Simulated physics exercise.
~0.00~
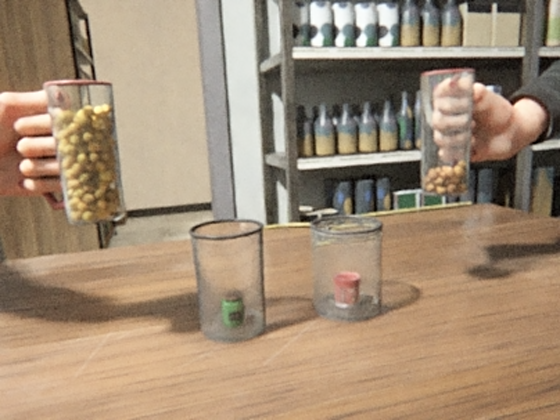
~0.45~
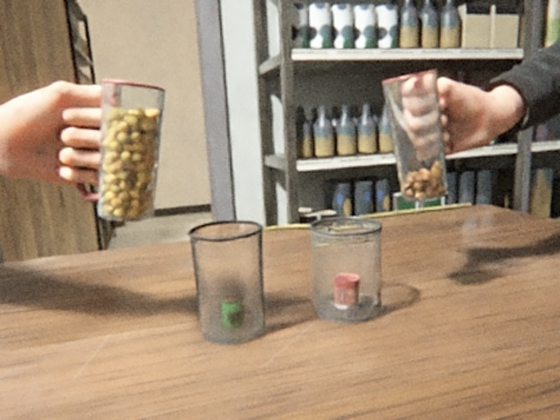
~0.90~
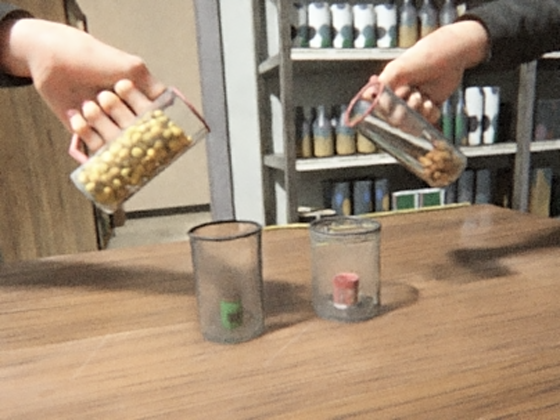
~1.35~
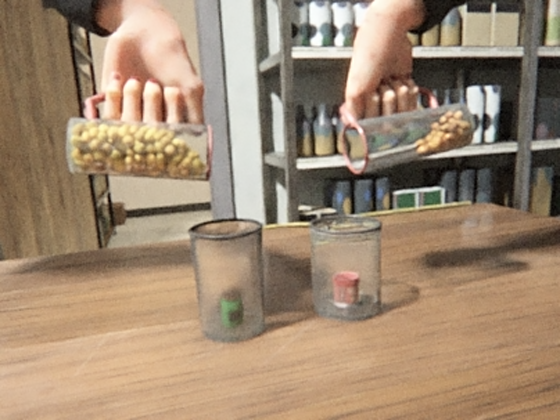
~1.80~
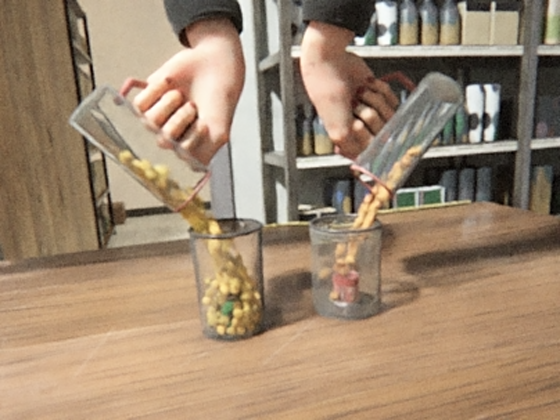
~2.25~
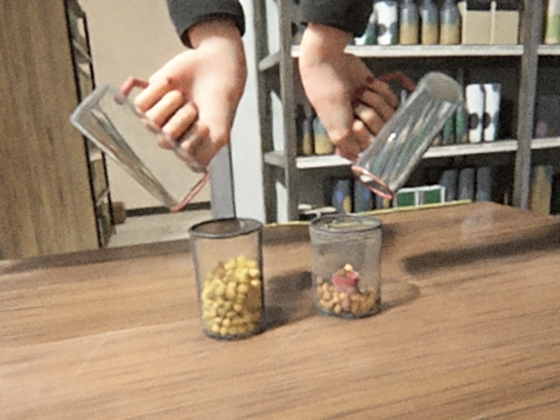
At the start, two hands hold clear cups upright above a wooden table, the left filled with yellowish pieces and the right holding a smaller amount of brownish ones. Below stand two clear containers, one with a small green object inside, the other with a small red one. The cups move inward slightly, then tip until they lie on their sides. They turn further, and the pieces stream down into the containers. Finally both cups hang emptied and tilted, the left glass about half full with its green object covered, while the red object still shows above the shallower fill.
